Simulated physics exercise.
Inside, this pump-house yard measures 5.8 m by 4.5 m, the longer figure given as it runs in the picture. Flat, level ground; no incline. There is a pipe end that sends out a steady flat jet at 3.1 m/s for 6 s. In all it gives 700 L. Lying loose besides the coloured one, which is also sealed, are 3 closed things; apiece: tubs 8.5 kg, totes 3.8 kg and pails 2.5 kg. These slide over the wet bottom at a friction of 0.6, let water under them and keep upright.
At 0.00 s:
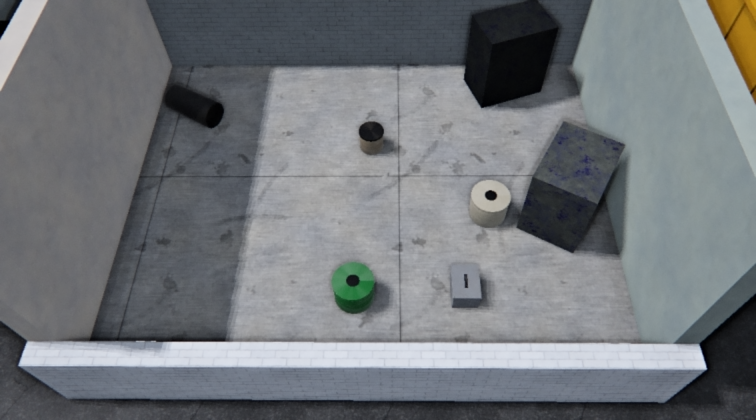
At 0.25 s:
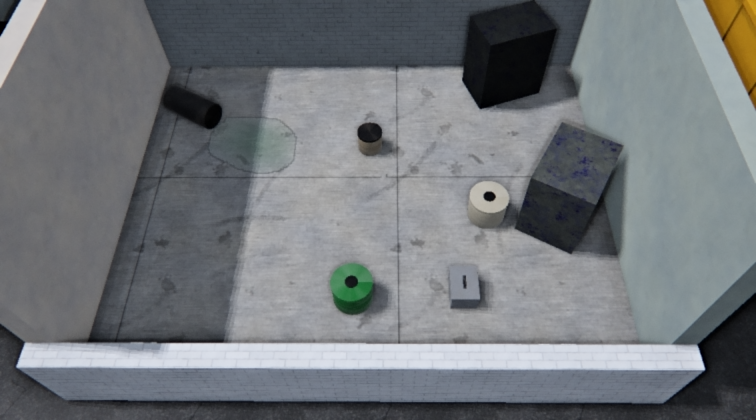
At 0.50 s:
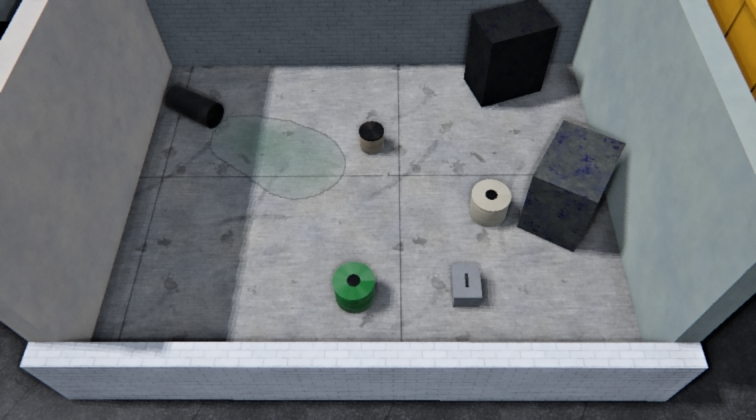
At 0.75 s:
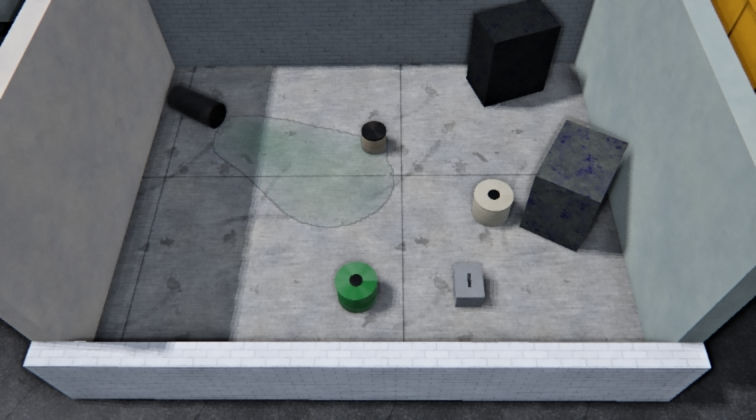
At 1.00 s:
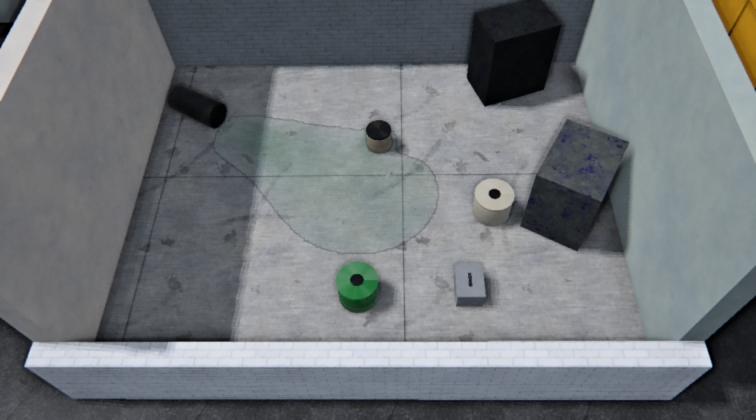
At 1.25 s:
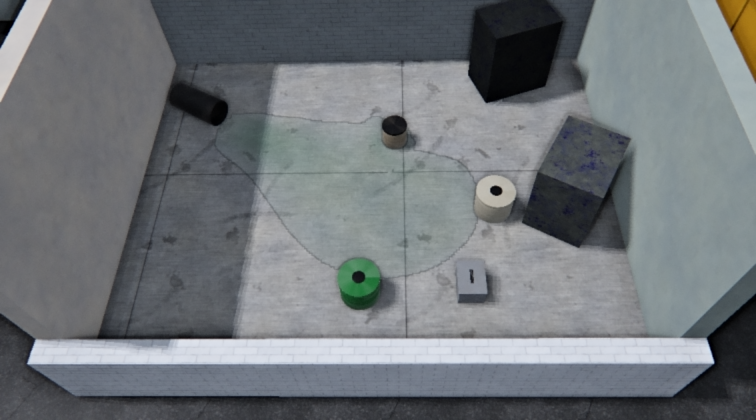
A large blue-speckled dark block leans near the right wall of a walled concrete yard seen from high above, with a black block behind it. A black pipe end lies at the upper left, a small dark-topped tub stands mid-floor, and cream, green and grey containers sit nearer. Clear greenish water spreads from the pipe rightward and forward, and the dark-topped tub shifts slightly right.
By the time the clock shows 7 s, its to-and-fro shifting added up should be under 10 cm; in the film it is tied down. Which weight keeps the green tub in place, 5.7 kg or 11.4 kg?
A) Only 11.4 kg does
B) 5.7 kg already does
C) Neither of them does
A, only 11.4 kg does.
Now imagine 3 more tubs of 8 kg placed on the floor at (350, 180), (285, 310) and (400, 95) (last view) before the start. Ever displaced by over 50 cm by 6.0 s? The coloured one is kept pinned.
In turn: Past it, short of it, less.
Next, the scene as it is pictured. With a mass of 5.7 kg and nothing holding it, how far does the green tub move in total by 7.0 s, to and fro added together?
Adding it all up, something like 20 cm.
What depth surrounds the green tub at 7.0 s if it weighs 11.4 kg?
Something like 4 centimetres.
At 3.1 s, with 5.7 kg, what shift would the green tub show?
I'd put it at roughly 0 cm.
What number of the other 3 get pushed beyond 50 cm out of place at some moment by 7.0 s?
Count: 3.
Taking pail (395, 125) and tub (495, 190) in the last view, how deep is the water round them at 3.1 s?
Around 2 cm and 6 cm.
After 1.8 s the green tub would be 0 cm from its start with 5.7 kg and 0 cm from its start with 11.4 kg; 2 cm of water round it then.
After 3.1 s the green tub would be 0 cm from its start with 5.7 kg and 0 cm from its start with 11.4 kg; 2 cm of water round it then.
After 4.9 s the green tub would be 0 cm from its start with 5.7 kg and 0 cm from its start with 11.4 kg; 3 cm of water round it then.
After 7.0 s the green tub would be 20 cm from its start with 5.7 kg and 0 cm from its start with 11.4 kg; 4 cm of water round it then.
